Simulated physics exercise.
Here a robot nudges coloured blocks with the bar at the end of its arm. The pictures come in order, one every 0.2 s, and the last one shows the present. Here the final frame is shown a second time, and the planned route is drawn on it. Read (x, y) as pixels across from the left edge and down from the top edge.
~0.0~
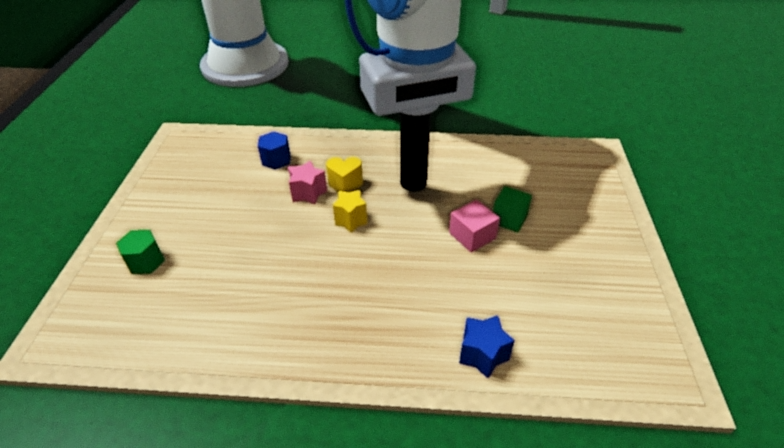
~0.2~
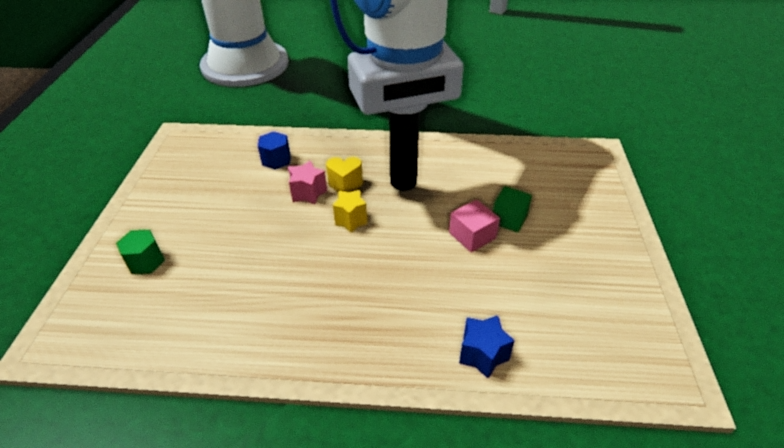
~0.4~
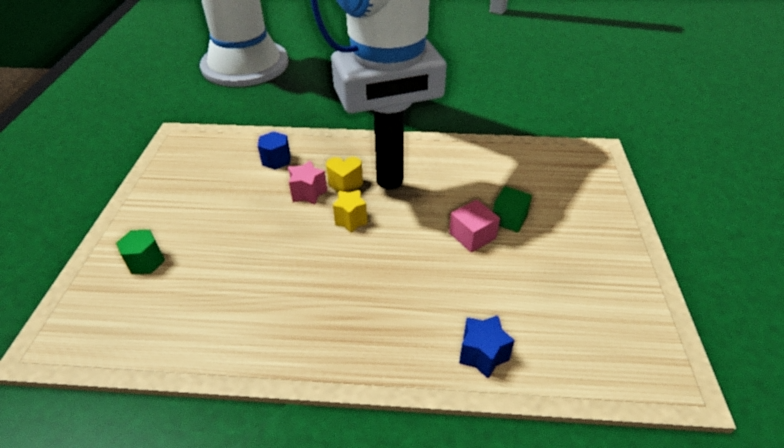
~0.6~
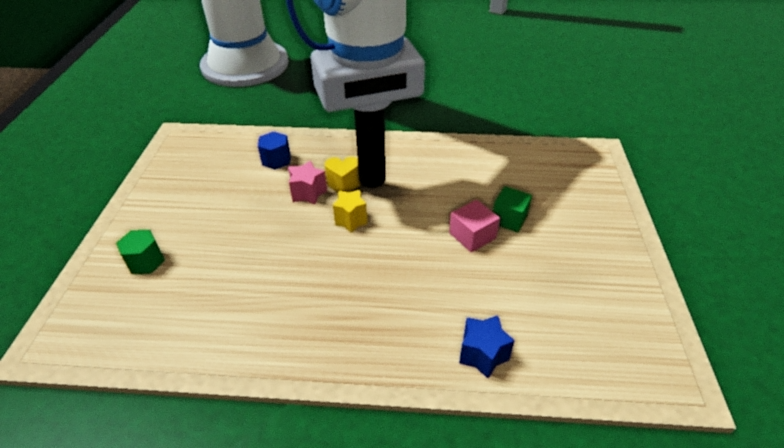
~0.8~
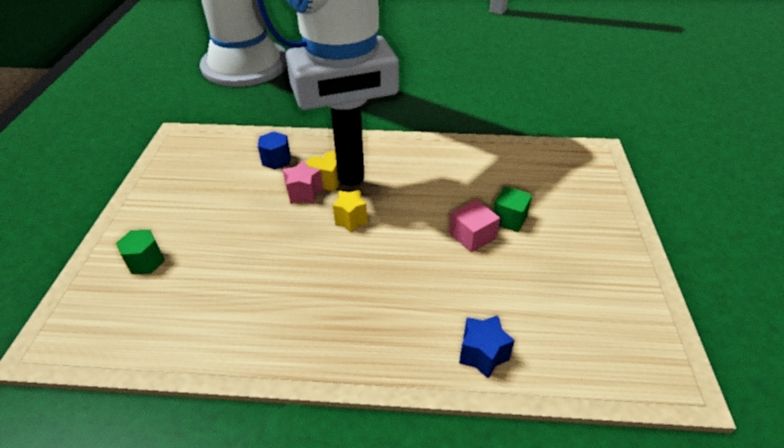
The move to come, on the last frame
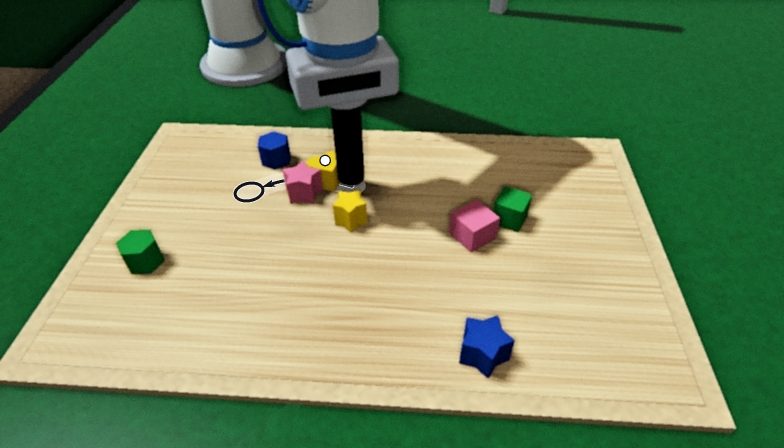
To begin with, a robot arm holds its black bar upright on a wooden board, to the right of a yellow heart block. The bar slides left toward the heart, then pushes it left against the pink star, which shifts slightly, while the yellow star stays in place.
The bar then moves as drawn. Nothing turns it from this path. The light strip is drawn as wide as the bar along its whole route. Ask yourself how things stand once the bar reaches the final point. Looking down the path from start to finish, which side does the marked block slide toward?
Seen from start to end, it moves right.
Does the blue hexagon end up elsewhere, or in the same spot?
That block gets shifted.
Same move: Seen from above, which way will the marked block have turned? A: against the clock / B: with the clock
B: With the clock.
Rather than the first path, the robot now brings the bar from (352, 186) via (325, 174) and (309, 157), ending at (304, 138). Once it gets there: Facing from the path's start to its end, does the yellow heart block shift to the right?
No.
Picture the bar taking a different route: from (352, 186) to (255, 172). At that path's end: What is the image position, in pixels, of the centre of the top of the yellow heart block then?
The middle of its upper face should be somewhere near (234, 140).
Drawn move, from (352, 186) through (319, 179) and (284, 181) to (249, 192); the dot is on the yellow heart block.
The first path, step by step. One third of the way, bar (317, 170); pink star block (292, 175), turned 20° anticlockwise; yellow heart block (292, 153).
Two thirds of the way, bar (281, 172); blue hexagon (262, 136), turned 50° clockwise; pink star block (286, 177), turned 55° anticlockwise; yellow heart block (259, 151), turned 30° clockwise.
At the end, bar (247, 183); blue hexagon (261, 136), turned 55° clockwise; pink star block (284, 178), turned 70° anticlockwise; yellow heart block (251, 151), turned 45° clockwise; yellow star block still.
